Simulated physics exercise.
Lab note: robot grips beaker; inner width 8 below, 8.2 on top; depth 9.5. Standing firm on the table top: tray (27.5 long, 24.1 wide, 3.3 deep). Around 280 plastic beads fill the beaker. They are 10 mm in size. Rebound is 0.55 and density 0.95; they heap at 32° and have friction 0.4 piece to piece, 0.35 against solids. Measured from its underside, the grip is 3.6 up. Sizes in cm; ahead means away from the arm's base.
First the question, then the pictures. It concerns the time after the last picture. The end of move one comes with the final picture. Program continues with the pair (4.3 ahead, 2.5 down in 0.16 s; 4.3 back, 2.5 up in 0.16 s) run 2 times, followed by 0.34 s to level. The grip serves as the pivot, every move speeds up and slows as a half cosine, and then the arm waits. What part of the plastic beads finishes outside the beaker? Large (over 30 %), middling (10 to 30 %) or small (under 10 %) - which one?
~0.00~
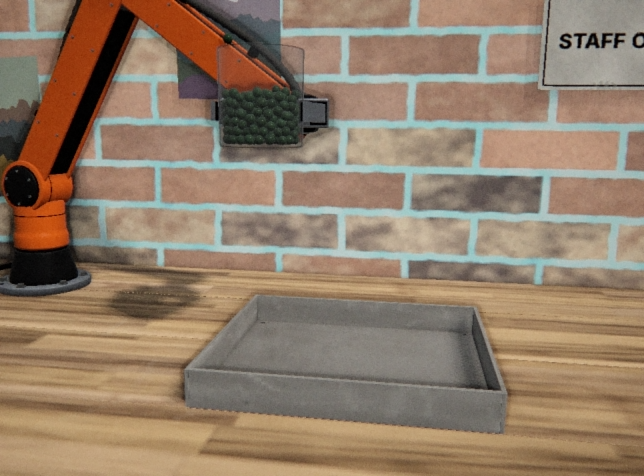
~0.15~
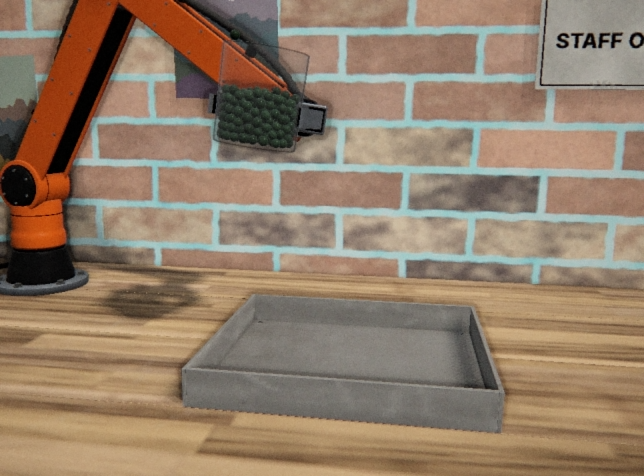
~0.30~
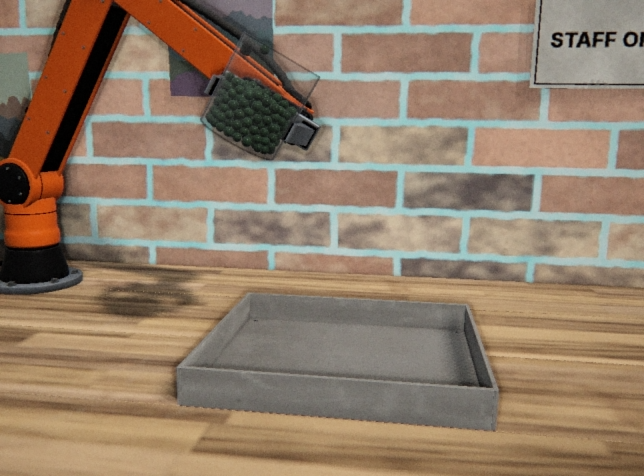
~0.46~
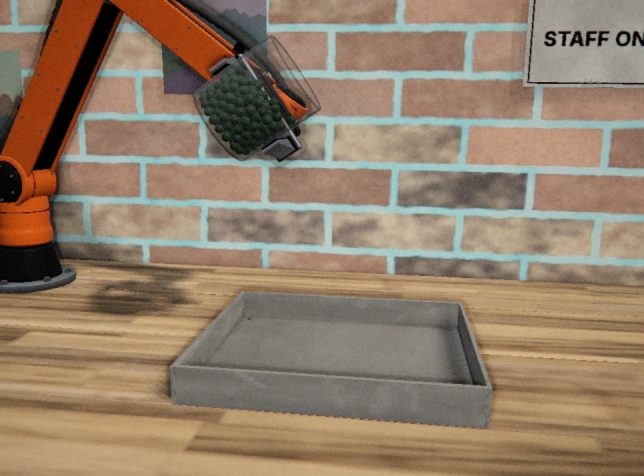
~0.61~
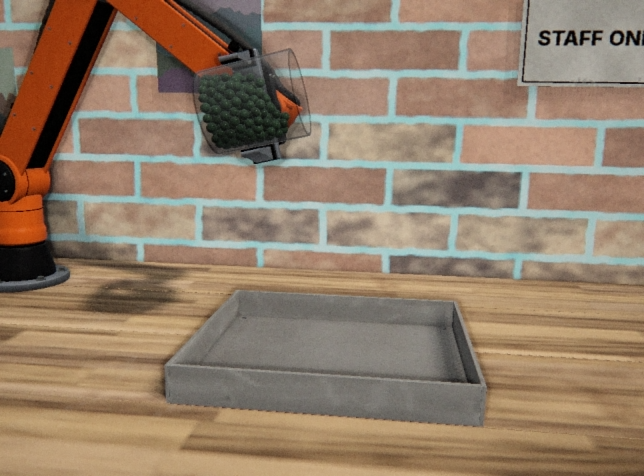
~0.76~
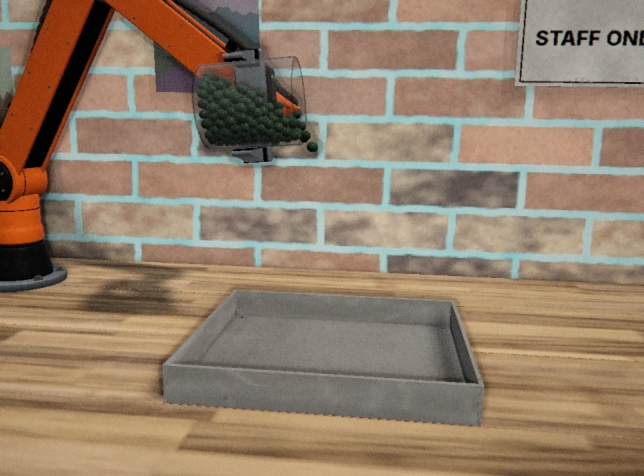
Large.
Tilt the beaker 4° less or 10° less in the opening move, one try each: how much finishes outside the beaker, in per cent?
35 and 20 percent.
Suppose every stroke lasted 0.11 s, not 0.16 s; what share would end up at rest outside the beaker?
That change gives some 60 percent.
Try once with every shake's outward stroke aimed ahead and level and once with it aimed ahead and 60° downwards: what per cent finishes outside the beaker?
Estimates, in order: 70 % then 25 %.
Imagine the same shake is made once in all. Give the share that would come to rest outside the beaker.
That share would be near 35 percent.
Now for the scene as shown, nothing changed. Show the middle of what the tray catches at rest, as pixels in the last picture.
It ends up close to (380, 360).
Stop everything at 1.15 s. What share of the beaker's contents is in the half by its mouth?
About 40 percent.
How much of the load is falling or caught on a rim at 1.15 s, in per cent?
Reading at that time: Some 15 per cent.
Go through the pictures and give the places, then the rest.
The beaker middle at (261, 100), level; upper third of the load around (261, 101), from x 225 to 295, top at y 40; 278 in the beaker, in the first picture.
The beaker middle at (260, 100), tilted 8° forward; upper third of the load around (256, 101), from x 220 to 295, top at y 35, in the second picture.
The beaker middle at (259, 99), tilted 29° forward; upper third of the load around (247, 98), from x 210 to 290, top at y 50, in the third picture.
The beaker middle at (257, 101), tilted 56° forward; upper third of the load around (237, 93), from x 205 to 290, top at y 70, in the fourth picture.
The beaker middle at (253, 104), tilted 77° forward; upper third of the load around (230, 91), from x 205 to 285, top at y 75, in the fifth picture.
The beaker middle at (251, 105), tilted 85° forward; upper third of the load around (227, 99), from x 200 to 315, top at y 75; 276 in the beaker, 2 in flight or on a rim, in the sixth picture.
After 1.15 s, tilted 85° forward, highest piece 26 above the table; 203 in the beaker, 34 in the tray, 41 in flight or on a rim.
After 1.54 s, tilted 53° forward, highest piece 28 above the table; 141 in the beaker, 130 in the tray, 1 on the table or floor, 6 in flight or on a rim.
After 1.94 s, level, highest piece 27 above the table; 139 in the beaker, 136 in the tray, 2 on the table or floor, 1 in flight or on a rim.
After 2.99 s, level, highest piece 27 above the table; 139 in the beaker, 137 in the tray, 2 on the table or floor.
In the end, 139 in the beaker, 137 in the tray, 2 on the table or floor. That is 50 % outside the beaker.
